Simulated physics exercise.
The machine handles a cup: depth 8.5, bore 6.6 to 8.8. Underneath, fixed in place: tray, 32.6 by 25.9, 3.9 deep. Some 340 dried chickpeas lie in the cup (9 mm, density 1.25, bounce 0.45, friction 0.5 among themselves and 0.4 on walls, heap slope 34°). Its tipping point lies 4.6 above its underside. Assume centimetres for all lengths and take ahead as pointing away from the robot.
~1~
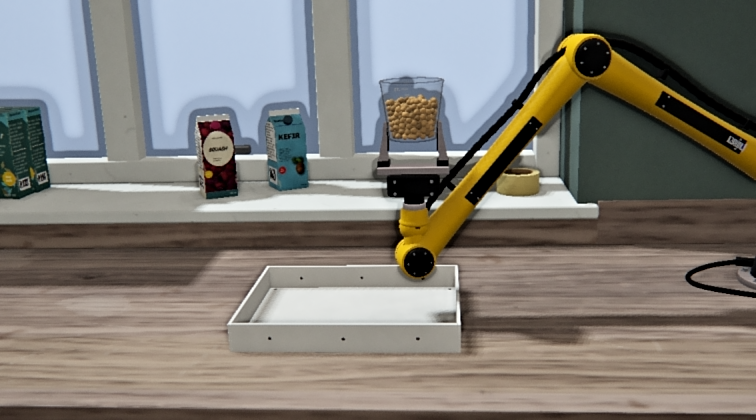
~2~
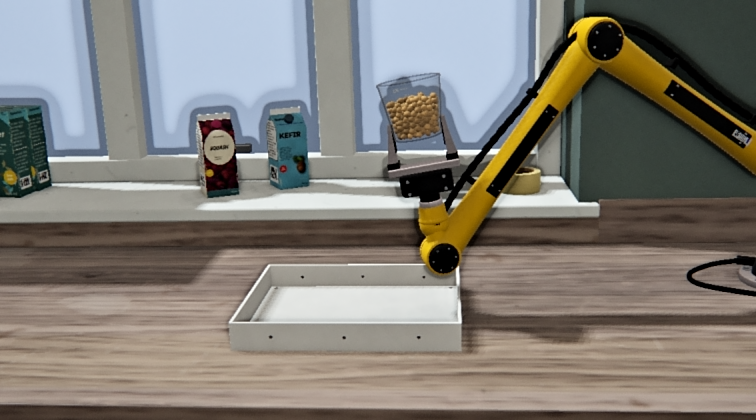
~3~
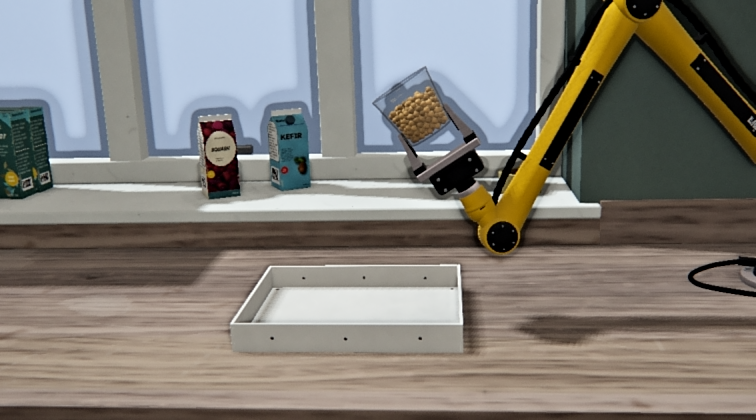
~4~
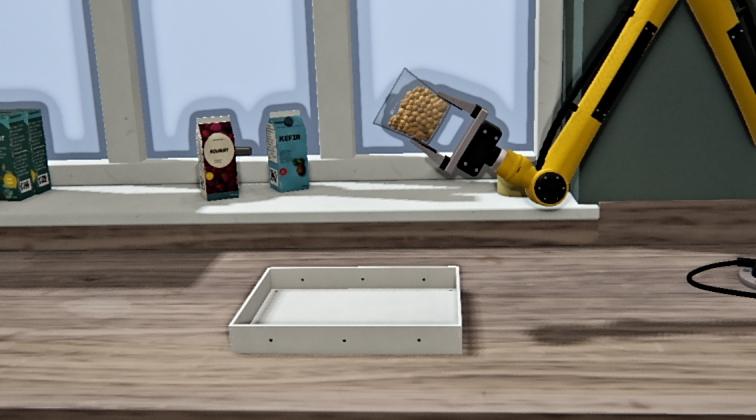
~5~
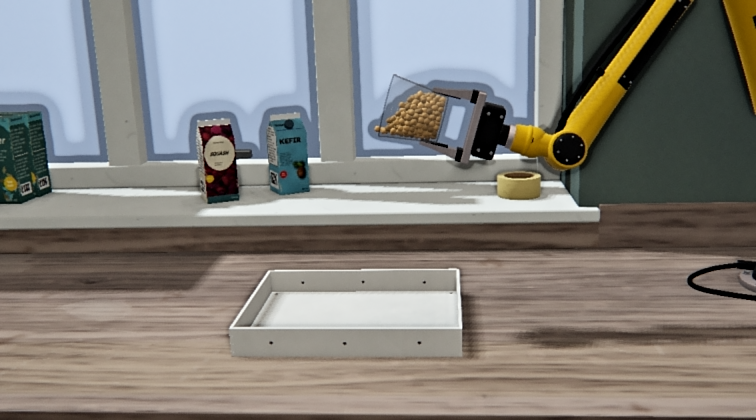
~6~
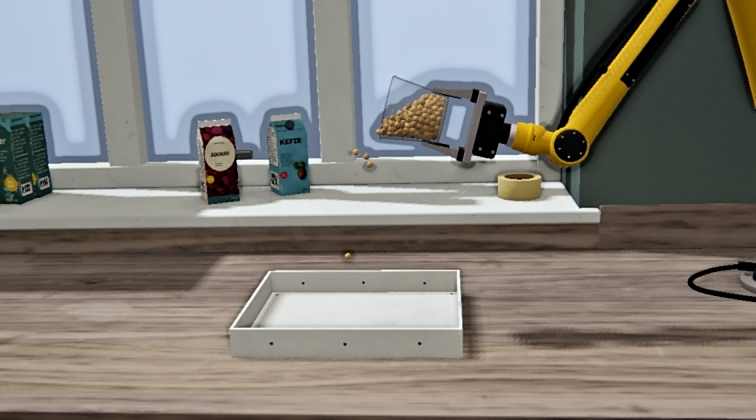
The clip opens on a yellow robot arm holding a clear cup of chickpeas upright, behind and above an empty white tray on a wooden surface. The arm swings rightward and tilts the cup steadily to the left until it lies nearly sideways, and a few chickpeas drop from its rim.
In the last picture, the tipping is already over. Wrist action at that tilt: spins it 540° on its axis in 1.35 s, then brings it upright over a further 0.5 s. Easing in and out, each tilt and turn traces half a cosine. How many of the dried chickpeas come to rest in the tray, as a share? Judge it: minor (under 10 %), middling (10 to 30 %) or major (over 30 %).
Judged major.
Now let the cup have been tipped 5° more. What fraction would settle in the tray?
Then roughly 65 per cent.
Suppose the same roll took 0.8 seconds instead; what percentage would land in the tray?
Around 30 %.
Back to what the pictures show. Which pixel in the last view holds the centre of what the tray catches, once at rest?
I'd place it near (337, 321) in the last picture.
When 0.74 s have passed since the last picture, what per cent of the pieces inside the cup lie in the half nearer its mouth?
40 per cent, roughly.
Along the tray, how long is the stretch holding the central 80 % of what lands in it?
The stretch runs close to 20 cm along the tray.
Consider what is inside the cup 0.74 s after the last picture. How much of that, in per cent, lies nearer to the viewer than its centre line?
Some 75 percent of the contents is nearer the viewer than the centre line.
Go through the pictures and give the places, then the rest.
In the first frame, cup middle at (412, 111), upright; upper third of the load around (412, 106), from x 390 to 435, top at y 100; 337 in the cup.
In the second frame, cup middle at (414, 109), tipped 9°; upper third of the load around (417, 104), from x 390 to 435, top at y 95.
In the third frame, cup middle at (416, 110), tipped 33°; upper third of the load around (421, 103), from x 390 to 445, top at y 90.
In the fourth frame, cup middle at (415, 111), tipped 58°; upper third of the load around (421, 102), from x 390 to 445, top at y 90.
In the fifth frame, cup middle at (415, 113), tipped 74°; upper third of the load around (424, 105), from x 380 to 445, top at y 95.
In the sixth frame, cup middle at (416, 114), tipped 76°; upper third of the load around (426, 109), from x 350 to 445, top at y 95; 333 in the cup, 4 in flight or on a rim.
Then, 0.74 s later, tipped 76°, highest piece 35 above the table; 259 in the cup, 43 in the tray, 35 in flight or on a rim.
Then, 1.48 s later, tipped 64°, highest piece 33 above the table; 181 in the cup, 147 in the tray, 9 in flight or on a rim.
Then, 2.05 s later, upright, highest piece 35 above the table; 181 in the cup, 156 in the tray.
Then, 2.75 s later, upright, highest piece 35 above the table; 181 in the cup, 156 in the tray.
At rest, 181 in the cup, 156 in the tray. That is 46 % in the tray.
